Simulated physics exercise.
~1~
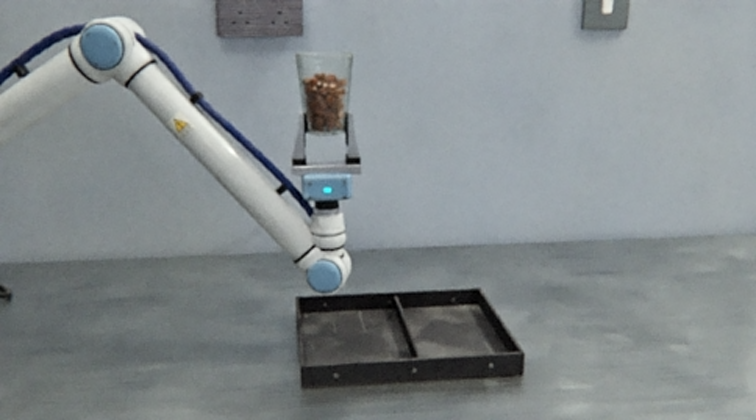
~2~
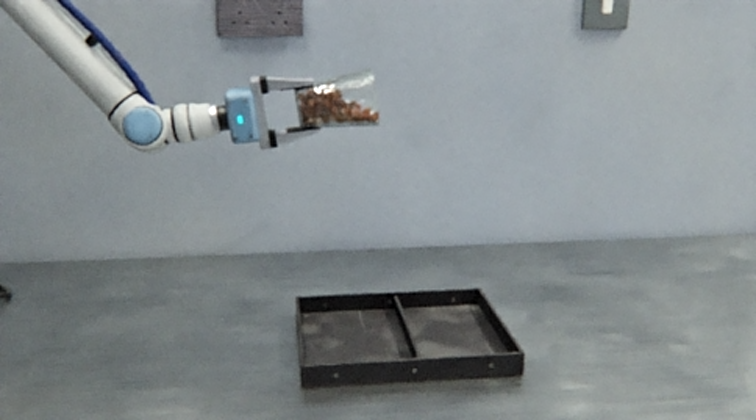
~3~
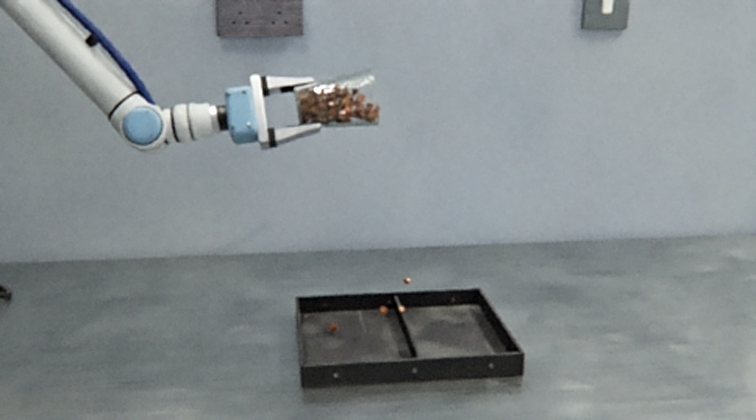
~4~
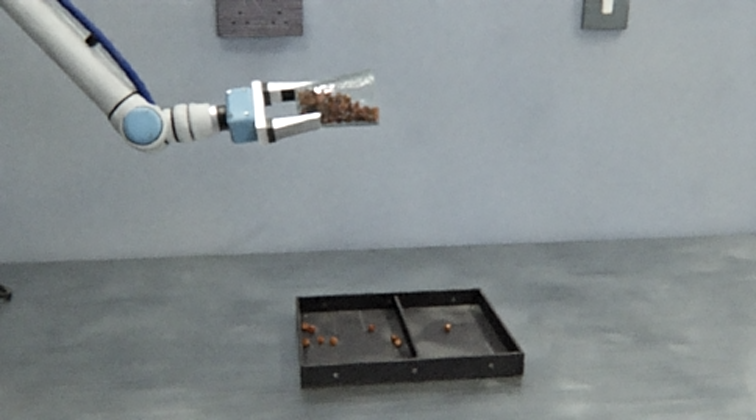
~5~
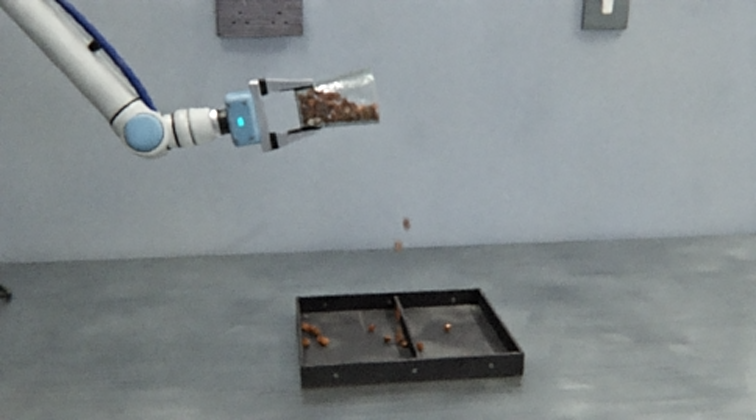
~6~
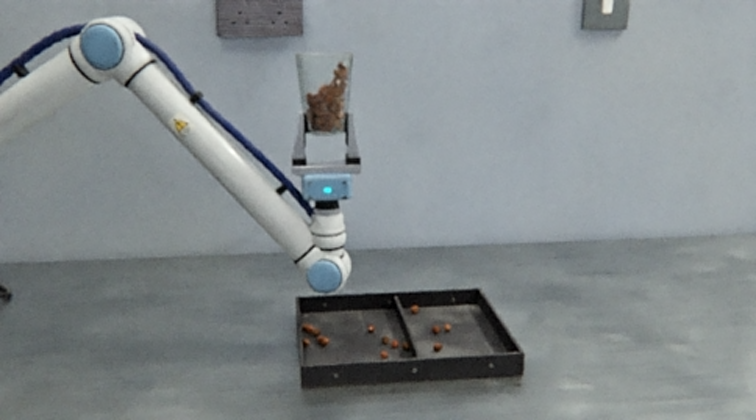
Above a divided black tray, a robot arm tips a tumbler, spills some pellets, and rights it.
